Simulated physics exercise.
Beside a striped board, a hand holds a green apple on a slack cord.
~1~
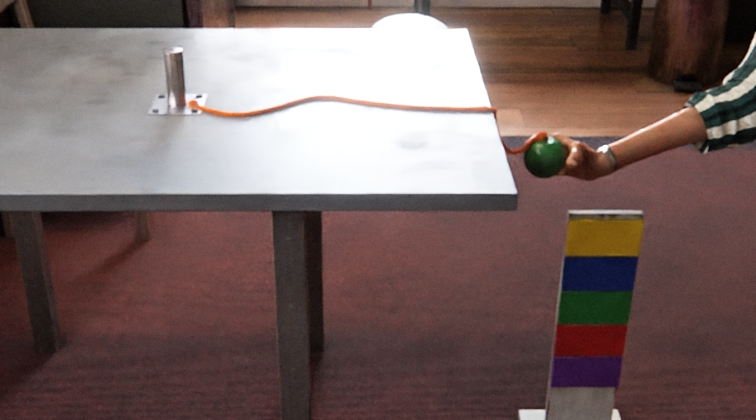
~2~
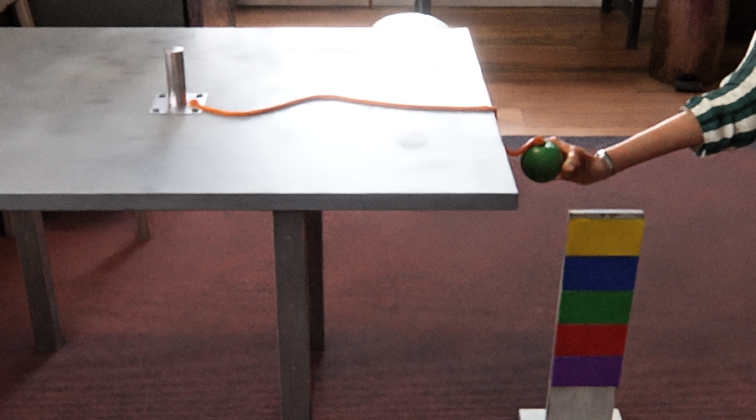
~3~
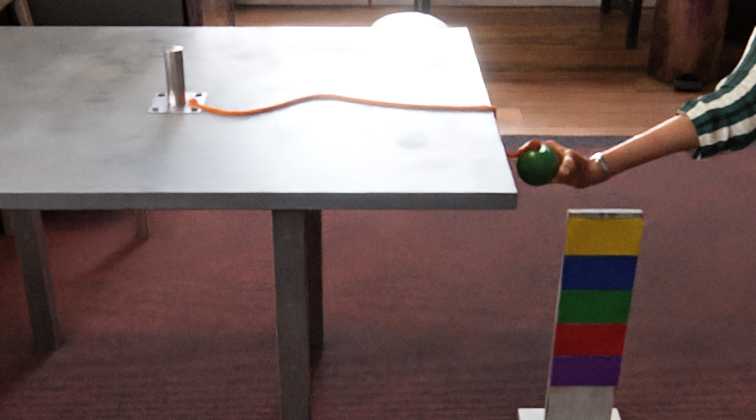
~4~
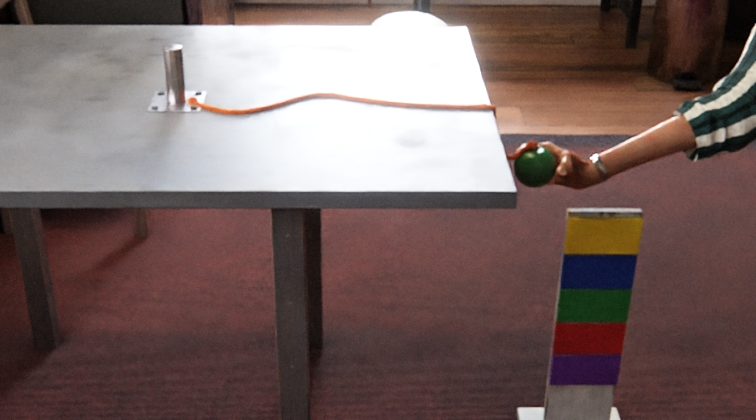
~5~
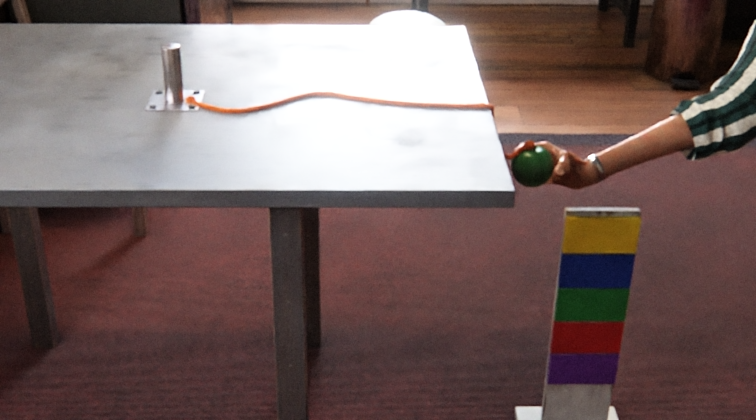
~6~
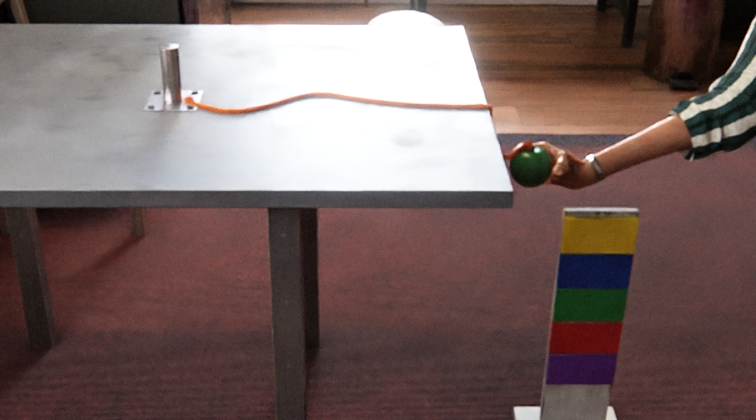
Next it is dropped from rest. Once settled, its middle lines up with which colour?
It lines up with the yellow band.
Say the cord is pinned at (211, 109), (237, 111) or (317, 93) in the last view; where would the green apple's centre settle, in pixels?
Near (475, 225), then (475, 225), then (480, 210).
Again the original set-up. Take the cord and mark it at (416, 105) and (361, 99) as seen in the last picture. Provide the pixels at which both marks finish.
The first at (442, 100), the second at (386, 100).
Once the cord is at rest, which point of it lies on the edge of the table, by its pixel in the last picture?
Near pixel (467, 106).
Soon after, apple near (461, 228); level with yellow.
After that, apple near (495, 228); level with yellow.
In the end, apple near (477, 229); level with yellow. Its centre hangs level with the yellow band.
